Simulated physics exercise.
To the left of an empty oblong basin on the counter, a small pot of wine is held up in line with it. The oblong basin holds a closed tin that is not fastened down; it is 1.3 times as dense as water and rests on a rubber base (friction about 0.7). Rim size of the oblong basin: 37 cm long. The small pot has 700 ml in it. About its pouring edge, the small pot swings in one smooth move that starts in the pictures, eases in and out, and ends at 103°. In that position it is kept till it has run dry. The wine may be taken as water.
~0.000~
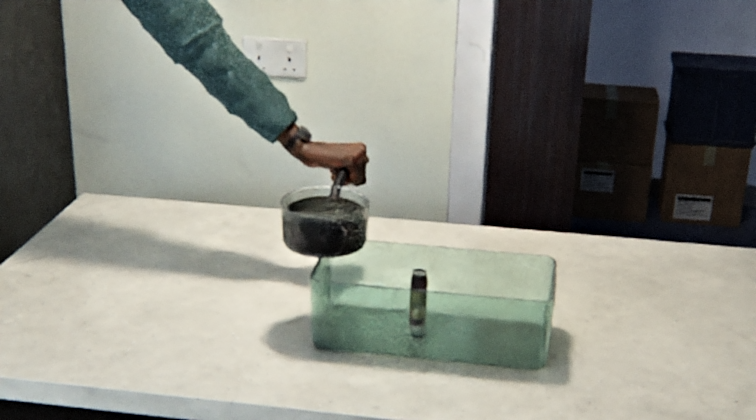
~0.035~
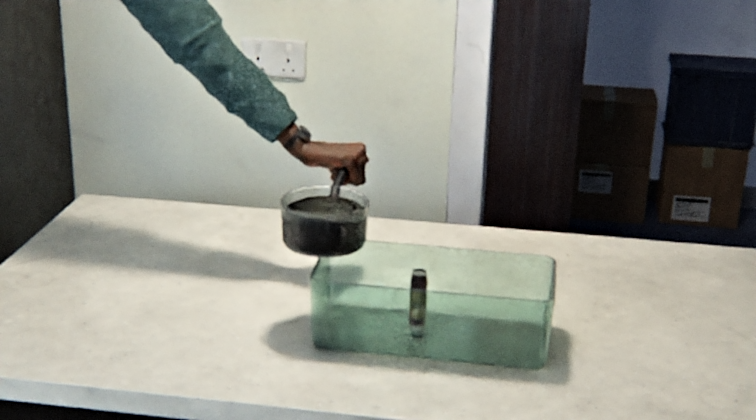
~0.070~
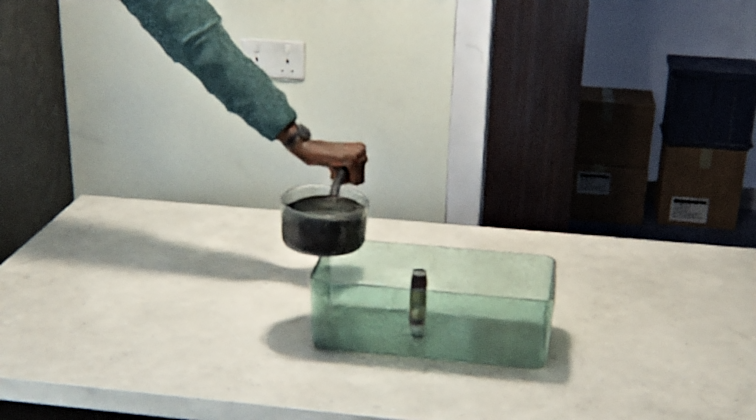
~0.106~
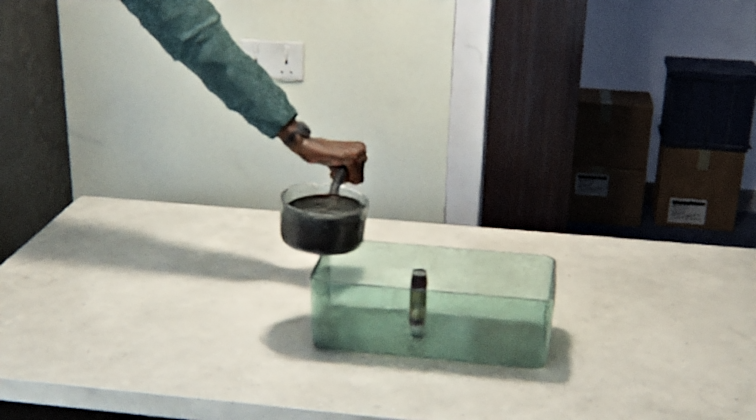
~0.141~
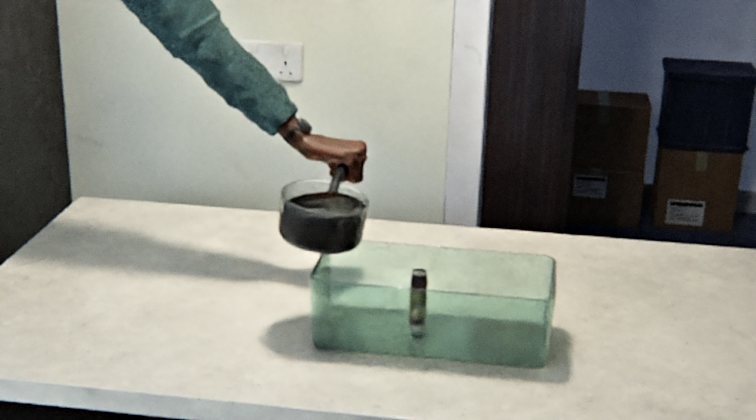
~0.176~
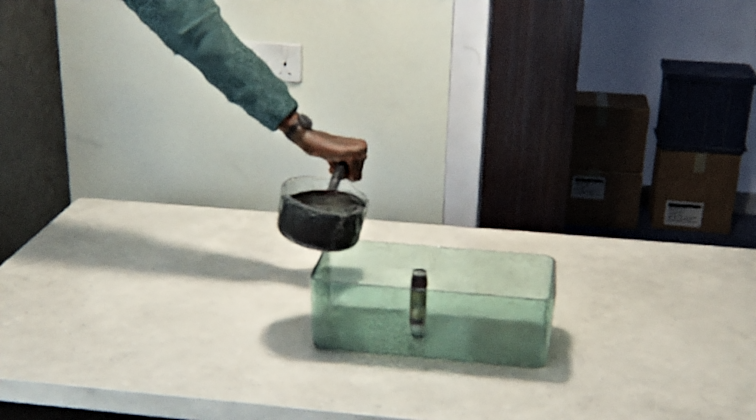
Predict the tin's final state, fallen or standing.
I'd say it will ride it out.
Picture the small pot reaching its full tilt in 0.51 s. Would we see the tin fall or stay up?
Result: Tin still standing.
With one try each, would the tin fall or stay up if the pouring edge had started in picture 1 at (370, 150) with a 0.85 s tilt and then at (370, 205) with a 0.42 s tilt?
Run one: It does not tip. Run two: It does not tip.
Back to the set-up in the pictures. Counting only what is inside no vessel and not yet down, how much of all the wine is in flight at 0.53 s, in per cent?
At that moment, about 30 percent.
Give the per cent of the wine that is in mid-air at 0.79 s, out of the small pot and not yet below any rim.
About 18 % of the total.
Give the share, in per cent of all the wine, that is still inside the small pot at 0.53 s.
I'd put it near 66 percent.
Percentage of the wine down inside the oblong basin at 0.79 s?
Looks like about 74 % of the whole amount.
After 0.53 s the tilt is 71° and 65 per cent is still to pour; the tin stands where it began.
After 0.79 s the tilt is 102° and 10 per cent is still to pour; the tin stands where it began.
After 1.06 s the tilt is 103° and 0 per cent is still to pour; the tin stands where it began.
After 1.35 s the tilt is 103° and 0 per cent is still to pour; the tin stands where it began.
In the end the tin stands where it began.
